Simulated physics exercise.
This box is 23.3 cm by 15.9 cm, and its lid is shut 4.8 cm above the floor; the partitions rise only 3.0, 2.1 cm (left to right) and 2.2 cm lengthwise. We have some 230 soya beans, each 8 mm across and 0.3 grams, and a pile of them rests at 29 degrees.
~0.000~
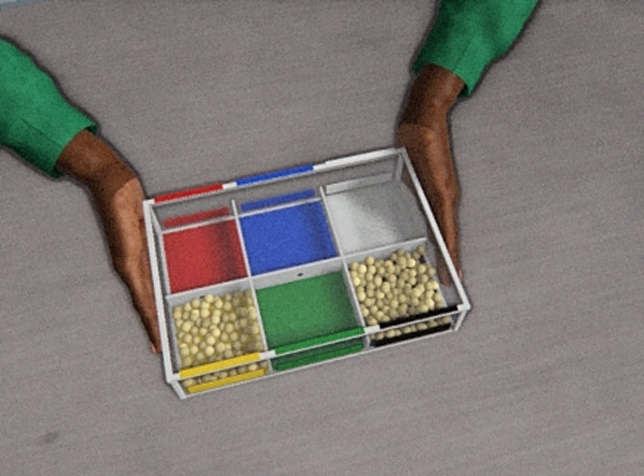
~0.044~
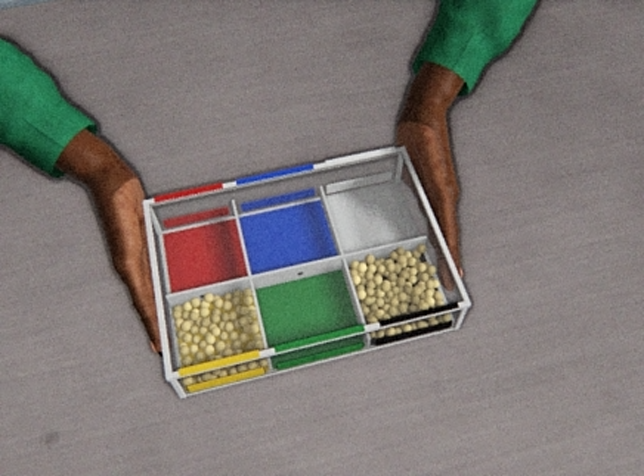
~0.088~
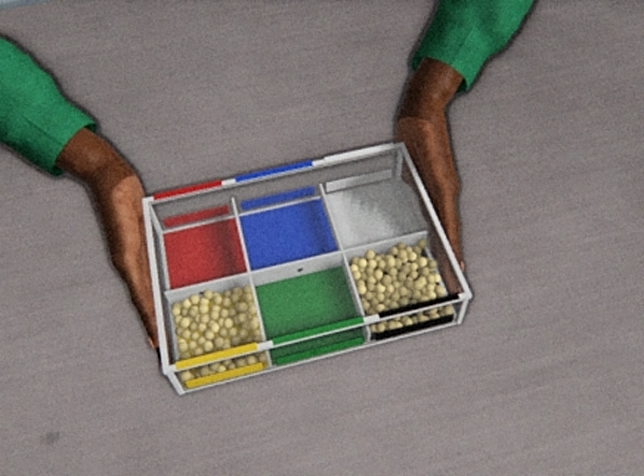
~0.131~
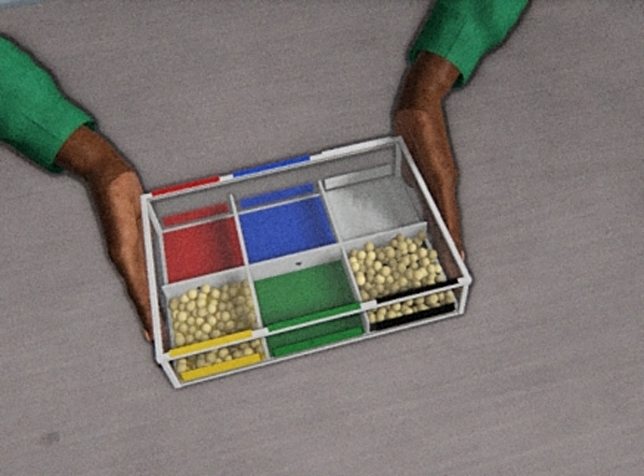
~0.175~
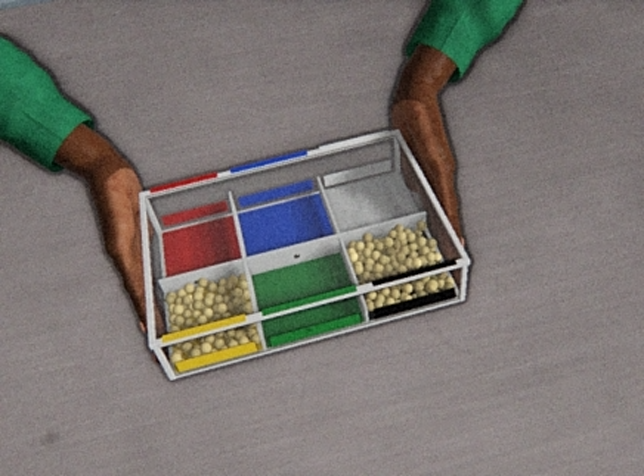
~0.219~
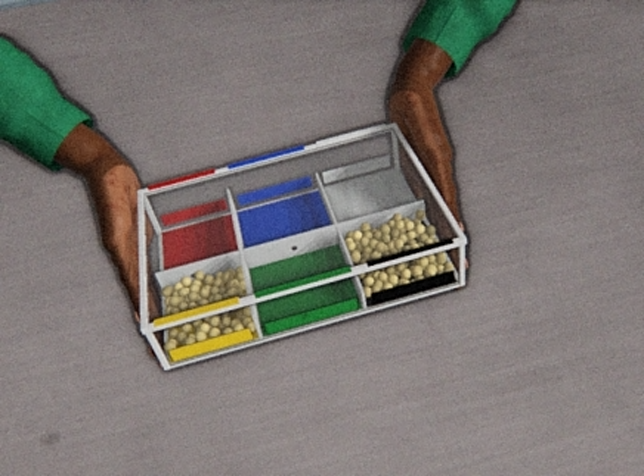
Two hands tilting a clear divided box with coloured compartments, its front edge rising, pale beans sitting in the two front corner sections.
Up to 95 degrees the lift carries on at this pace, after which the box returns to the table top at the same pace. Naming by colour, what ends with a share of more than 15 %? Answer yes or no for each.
Red: Yes, blue: Yes, green: No, yellow: No, white: Yes, black: No.
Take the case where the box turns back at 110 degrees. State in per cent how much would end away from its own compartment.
100 percent.
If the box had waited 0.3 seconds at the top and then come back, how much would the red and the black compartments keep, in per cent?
Result - red: 40 %; black: 0 %.
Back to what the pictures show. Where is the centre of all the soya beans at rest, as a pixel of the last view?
Approximately (254, 230) in the last picture.
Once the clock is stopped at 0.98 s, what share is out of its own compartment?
Roughly 35 in a hundred.
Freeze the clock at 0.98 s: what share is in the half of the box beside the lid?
Roughly 70 percent of the pieces.
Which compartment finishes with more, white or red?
The larger amount is in the red one.
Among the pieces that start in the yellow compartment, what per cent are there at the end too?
Around 10 %.
After 0.98 s, tilt 95 degrees; red 10 %, blue 10 %, yellow 30 %, white 15 %, black 30 %.
After 1.49 s, tilt 42 degrees; red 40 %, blue 30 %, yellow 5 %, white 20 %.
After 2.07 s, tilt 0 degrees; red 40 %, blue 30 %, yellow 5 %, white 20 %.
In the end, at 2.8 s, red 40 %, blue 30 %, green 0 %, yellow 5 %, white 20 %, black 0 %.
